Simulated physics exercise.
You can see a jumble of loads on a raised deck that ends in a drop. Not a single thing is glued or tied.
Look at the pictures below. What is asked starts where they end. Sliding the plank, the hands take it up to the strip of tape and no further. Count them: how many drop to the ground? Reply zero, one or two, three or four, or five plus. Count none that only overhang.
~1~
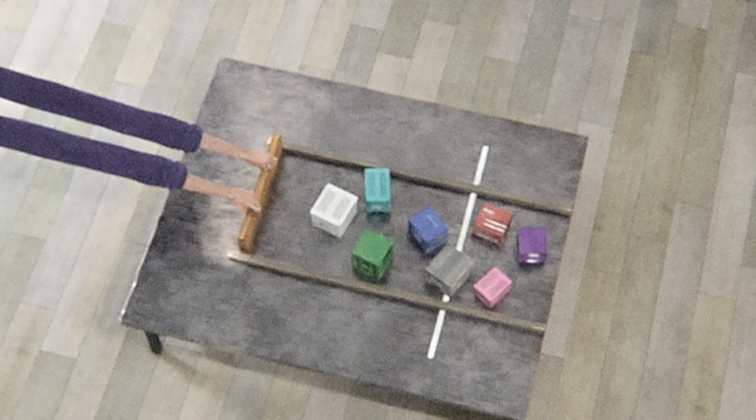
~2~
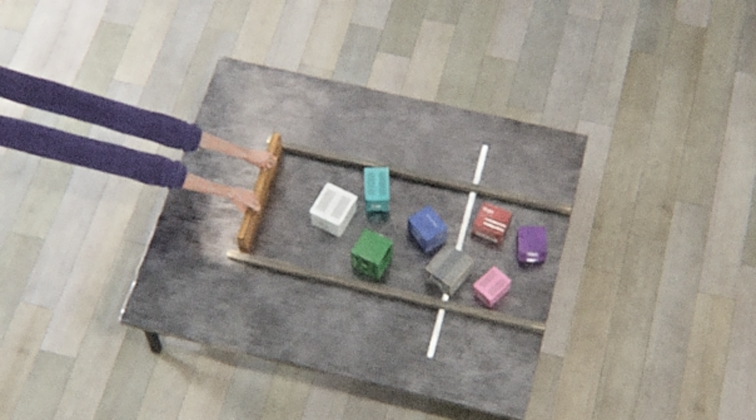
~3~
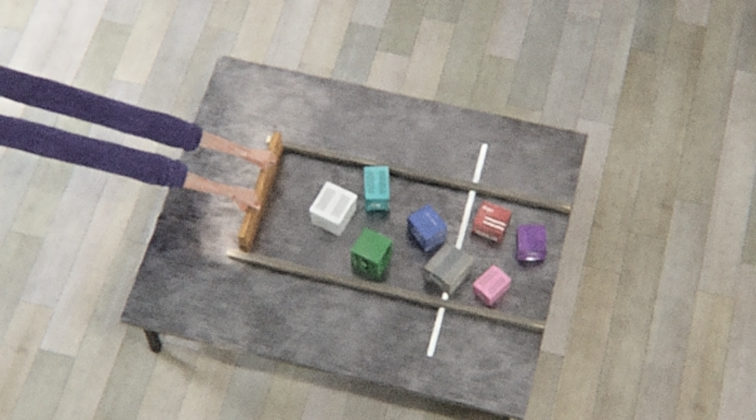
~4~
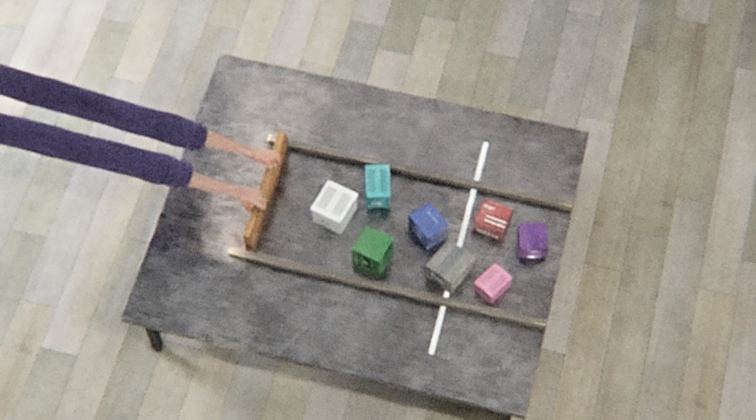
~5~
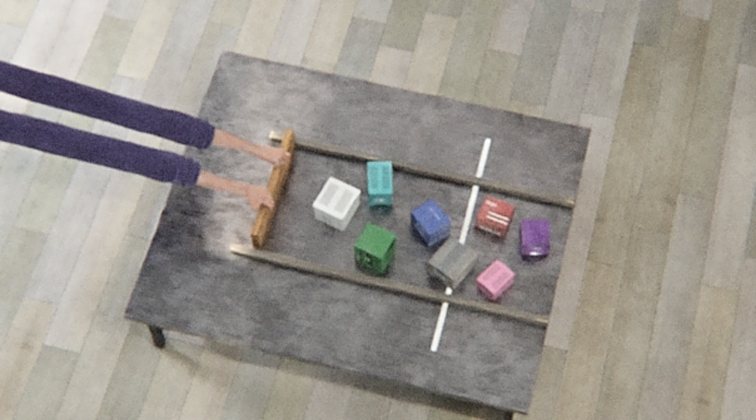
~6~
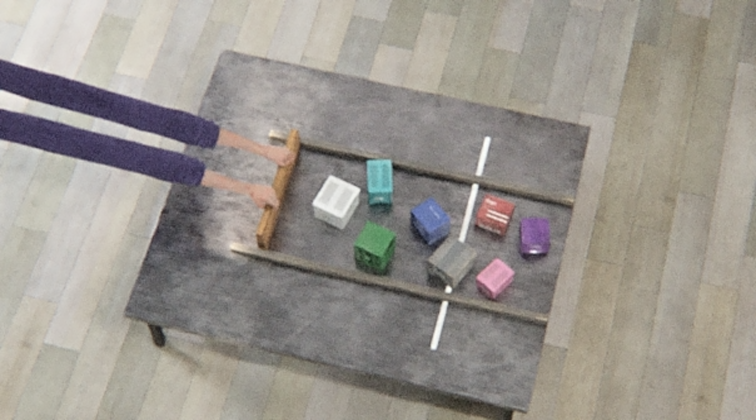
Zero.
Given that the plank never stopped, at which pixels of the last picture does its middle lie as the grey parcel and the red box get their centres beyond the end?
Middle: Roughly (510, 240); roughly (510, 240).
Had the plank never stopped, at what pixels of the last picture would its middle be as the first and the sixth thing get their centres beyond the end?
The first one at (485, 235), the next at (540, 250).
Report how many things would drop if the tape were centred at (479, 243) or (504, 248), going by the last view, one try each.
Counts: 0, 2.
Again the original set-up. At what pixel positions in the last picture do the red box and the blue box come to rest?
You'll find the first one at (527, 212) and the second at (509, 239).
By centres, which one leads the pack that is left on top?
The purple parcel.
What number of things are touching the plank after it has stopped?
3 are in contact with it.
Early on, none off yet; purple parcel at rest near (535, 235); pink tote at rest near (495, 279); red box at rest near (495, 215).
A while later, none off yet; purple parcel at rest near (535, 235); pink tote moving near (497, 280); red box travelled a little near (506, 214).
Finally, the number that fall off is zero.
